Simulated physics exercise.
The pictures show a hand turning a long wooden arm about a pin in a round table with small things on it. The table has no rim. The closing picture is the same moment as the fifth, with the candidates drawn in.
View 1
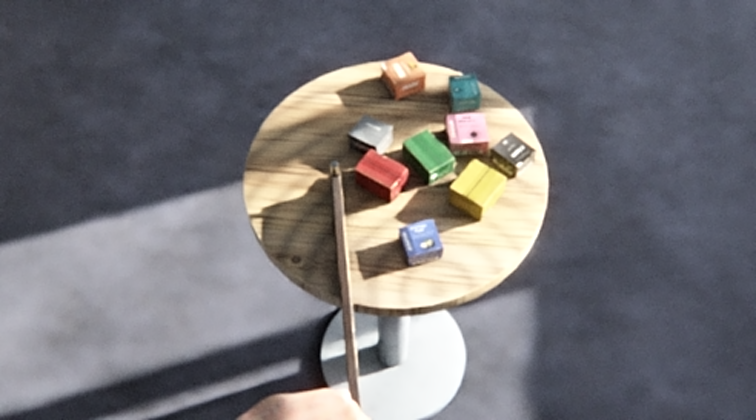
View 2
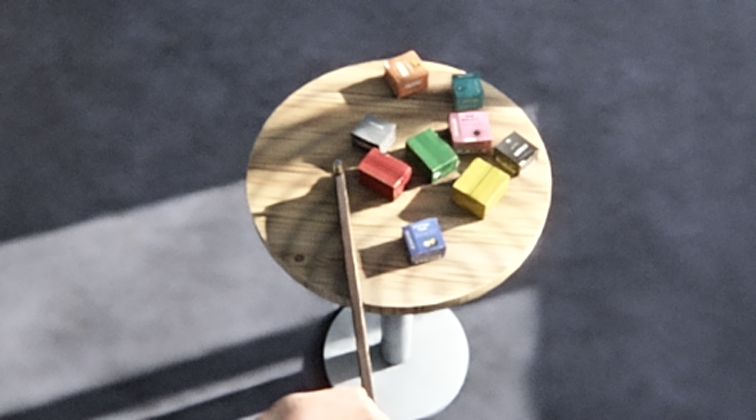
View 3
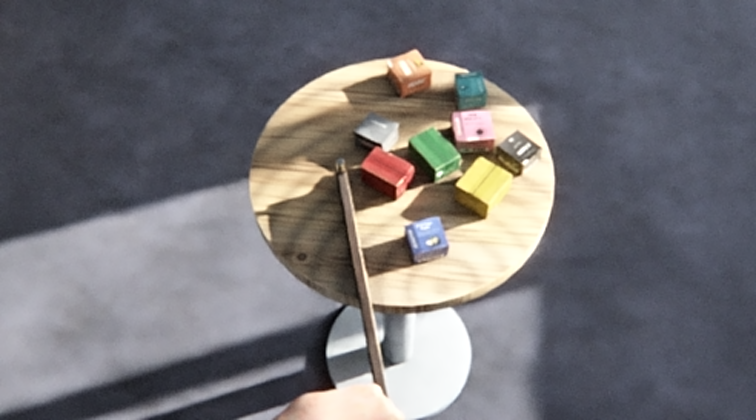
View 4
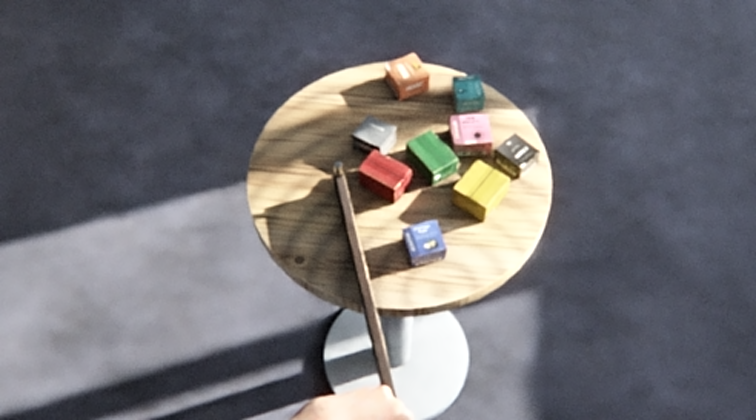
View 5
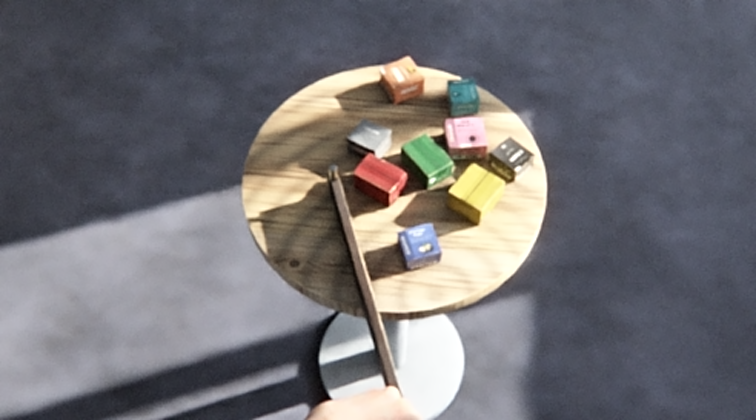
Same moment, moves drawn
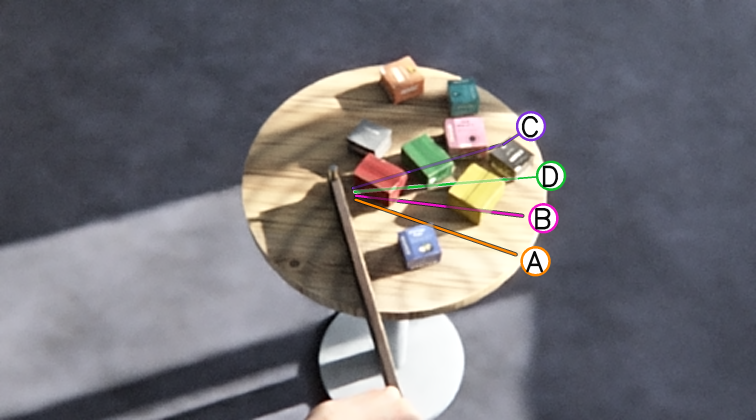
A round wooden table holding small colourful boxes stays nearly still as a hand swings a long wooden arm slightly, its near end shifting right.
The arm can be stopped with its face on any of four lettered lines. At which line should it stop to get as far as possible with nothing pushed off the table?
It can go as far as C.
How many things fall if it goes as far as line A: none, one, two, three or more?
In all, none.
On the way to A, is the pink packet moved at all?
No.
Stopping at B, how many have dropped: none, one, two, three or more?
By then, none.
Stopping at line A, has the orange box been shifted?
No.
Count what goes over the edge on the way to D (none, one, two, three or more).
The count is none.
On the copy, A at (434, 227); B at (438, 206); C at (430, 166); D at (437, 185).
On C. First, arm (417, 236); blue packet (431, 233); turquoise packet (463, 97).
Then, arm (441, 186); black box (516, 157); yellow box (486, 177).
Finally, arm (434, 149); turquoise packet (450, 80); black box (504, 124); nothing has fallen.
By contrast, A is safe but short; B is safe but short; D is safe but short.
